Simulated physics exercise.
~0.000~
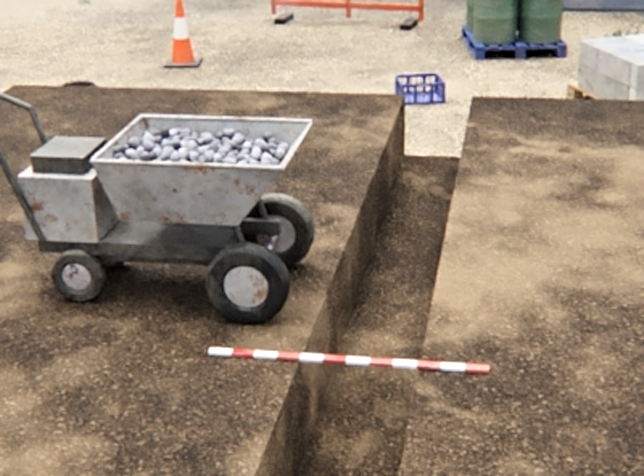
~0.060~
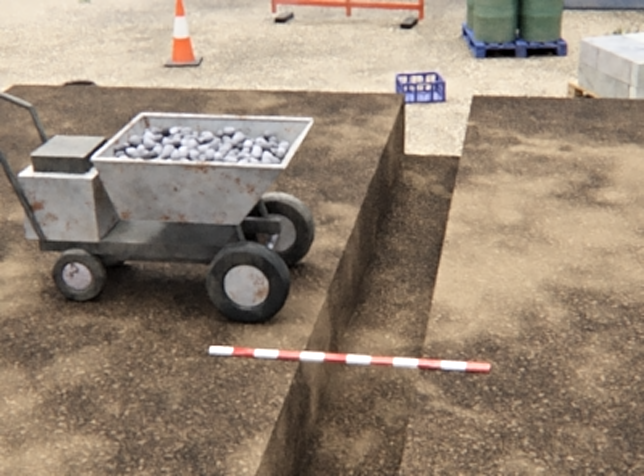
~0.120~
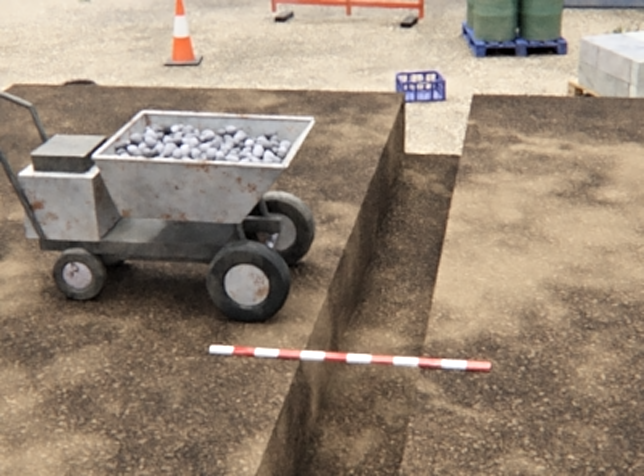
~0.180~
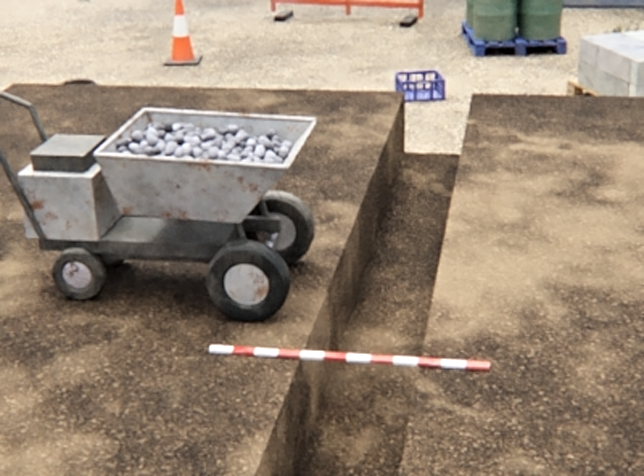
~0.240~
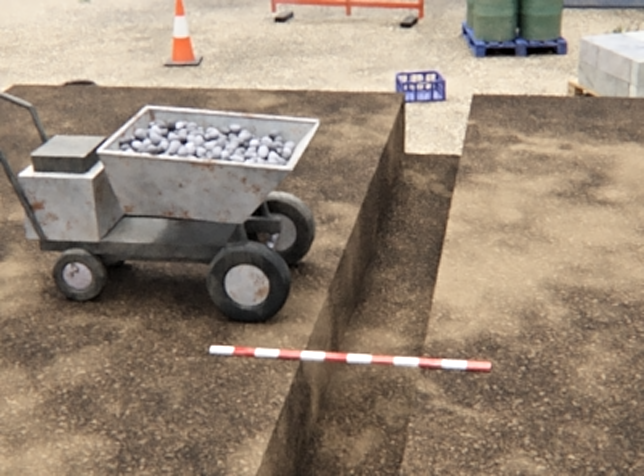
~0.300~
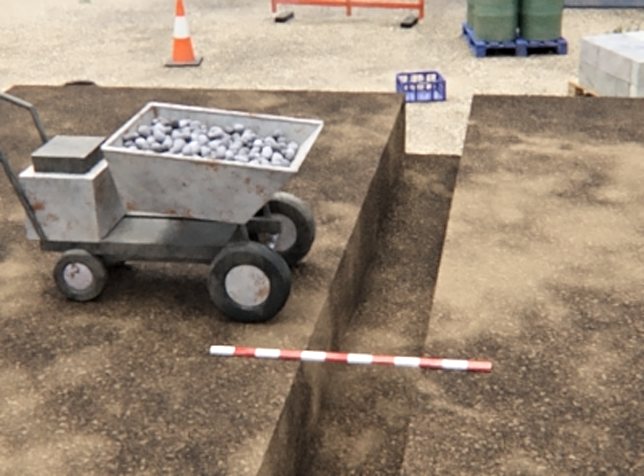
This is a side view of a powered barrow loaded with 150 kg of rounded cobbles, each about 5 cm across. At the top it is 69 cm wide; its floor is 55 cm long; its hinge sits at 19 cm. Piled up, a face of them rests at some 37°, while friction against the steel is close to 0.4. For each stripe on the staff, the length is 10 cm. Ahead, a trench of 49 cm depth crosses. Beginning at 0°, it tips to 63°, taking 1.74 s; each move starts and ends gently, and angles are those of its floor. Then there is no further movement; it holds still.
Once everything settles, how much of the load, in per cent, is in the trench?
Once it settles, about 66 per cent of the load is there.
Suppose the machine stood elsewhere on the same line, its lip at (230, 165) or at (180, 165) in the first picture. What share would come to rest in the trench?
It'd be around 90 per cent and after that around 75 per cent.
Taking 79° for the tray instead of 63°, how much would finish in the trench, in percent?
Then about 70 per cent.
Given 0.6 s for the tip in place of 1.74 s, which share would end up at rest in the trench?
Roughly 45 per cent would.
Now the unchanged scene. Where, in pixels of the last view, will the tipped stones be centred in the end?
(412, 372).
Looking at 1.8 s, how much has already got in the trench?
Roughly 20% by that time.
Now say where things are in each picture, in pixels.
The first frame shows lip at (282, 168), floor tilted 0°, highest stones at (212, 142).
In the second frame, the tray is at 0°, its lip at (283, 167); the top of the load is at (213, 141); the stones move at 0.1 m/s on average.
In the third frame, the tray is at 1°, its lip at (285, 167); the top of the load is at (204, 139); the stones move at 0.1 m/s on average.
In the fourth frame, the tray is at 2°, its lip at (287, 167); the top of the load is at (170, 135); the stones move at 0.2 m/s on average.
In the fifth frame, the tray is at 3°, its lip at (290, 169); the top of the load is at (173, 134); the stones move at 0.2 m/s on average.
In the sixth frame, the tray is at 5°, its lip at (295, 171); the top of the load is at (177, 132); the stones move at 0.3 m/s on average.
After 1.3 s the floor is at 53°; 100 % in the tray; the foremost stones are at (378, 230).
After 1.8 s the floor is at 63°; 71 % in the tray, 19 % in the trench, 11 % past the trench; the foremost stones are at (487, 314).
After 2.2 s the floor is at 63°; 47 % in the tray, 31 % in the trench, 22 % past the trench; the foremost stones are at (555, 293).
After 4.1 s the floor is at 63°; 11 % in the tray, 66 % in the trench, 24 % past the trench; the foremost stones are at (607, 292).
